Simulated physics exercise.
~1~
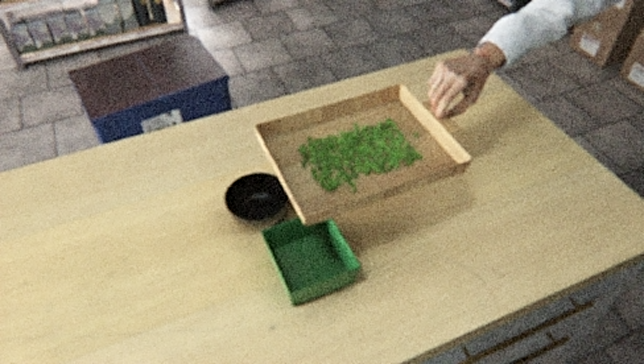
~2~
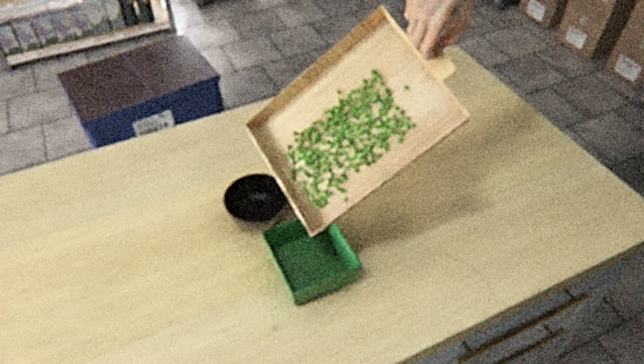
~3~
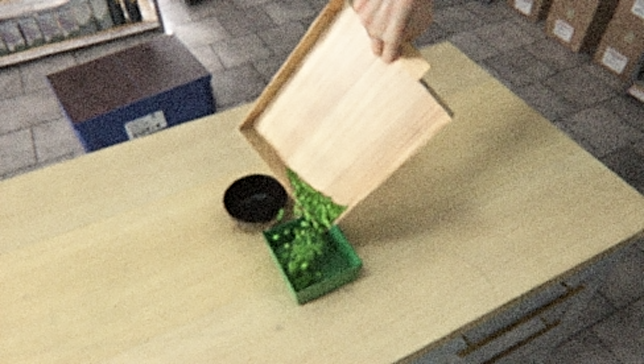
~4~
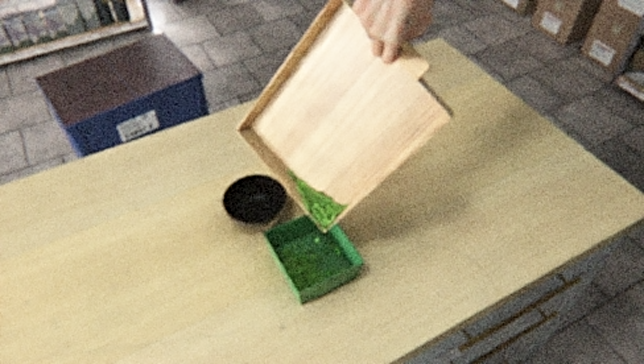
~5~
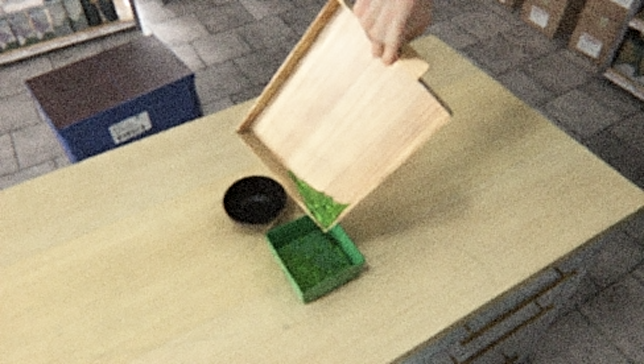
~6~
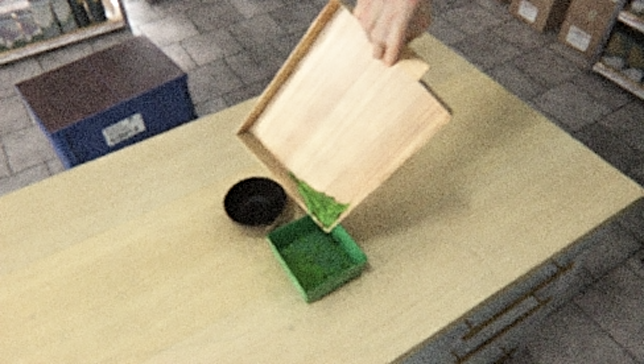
A wooden tray of small green peas was tipped steeply by a hand over a table, and the peas slid down and poured into a green tin beside a black bowl, until the tray was held still with some peas left in its lower corner.
